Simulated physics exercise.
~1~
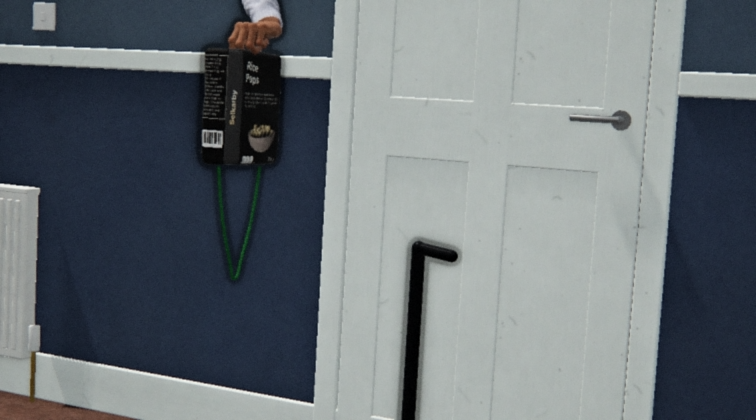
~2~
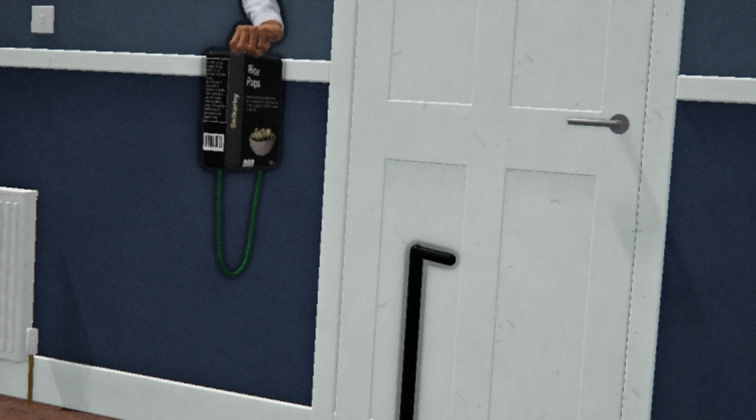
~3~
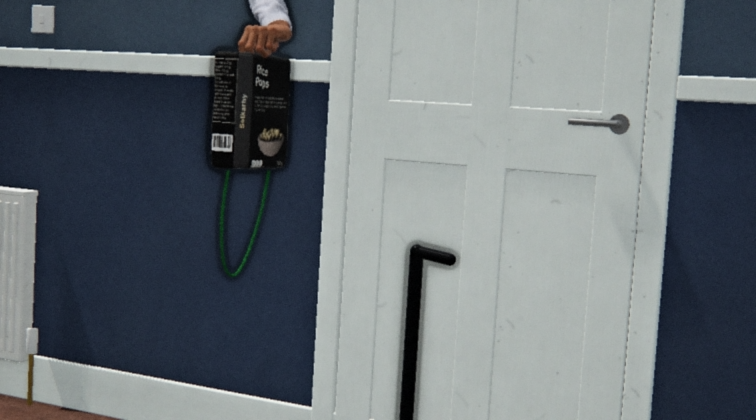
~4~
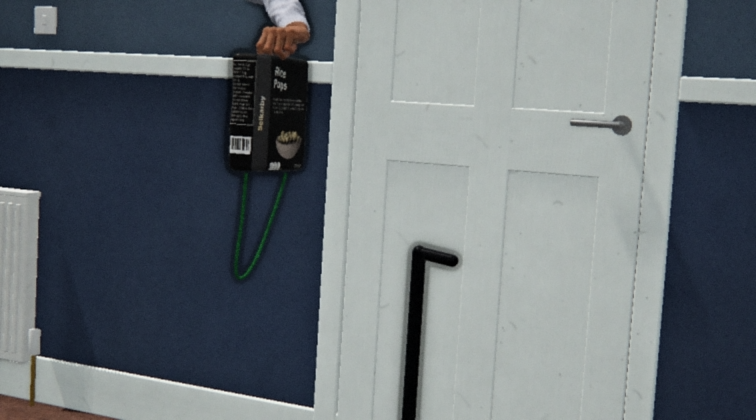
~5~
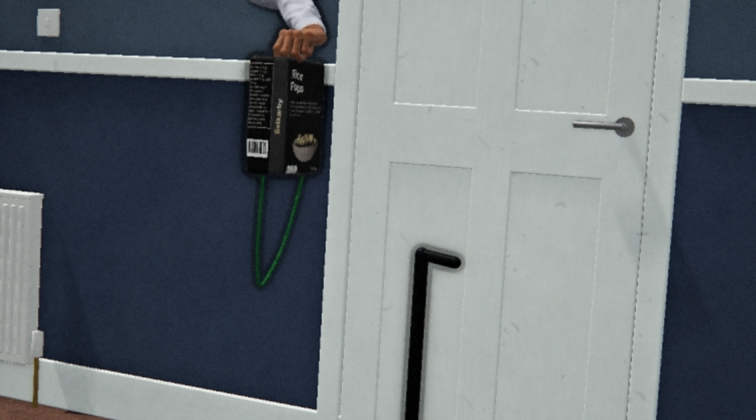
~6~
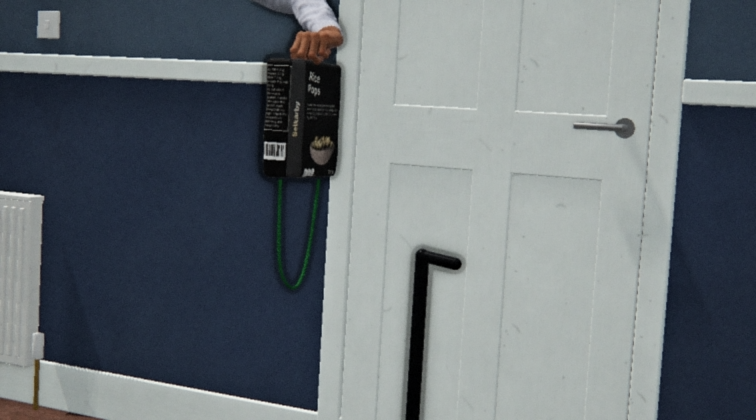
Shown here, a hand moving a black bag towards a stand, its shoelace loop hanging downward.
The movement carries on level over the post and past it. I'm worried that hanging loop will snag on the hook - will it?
It slips by.
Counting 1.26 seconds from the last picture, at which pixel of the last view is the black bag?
By that moment you'd find it around (464, 129) in the last picture.
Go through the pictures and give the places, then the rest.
In the first frame, black bag (243, 107); hook tip (452, 256).
In the second frame, black bag (244, 111); bottom of the loop (234, 274).
In the third frame, black bag (252, 111).
In the fourth frame, black bag (270, 113); bottom of the loop (242, 278).
In the fifth frame, black bag (287, 116).
In the sixth frame, black bag (304, 119); bottom of the loop (294, 288); hook tip (455, 264); hook points away from it, loop hangs below the hook.
Then, 1.26 s later than the last view, bag over the post near (464, 129).
Then, 2.02 s later than the last view, bag past the post near (572, 136).
Finally, bag past the post near (580, 136). The black bag comes away clean.
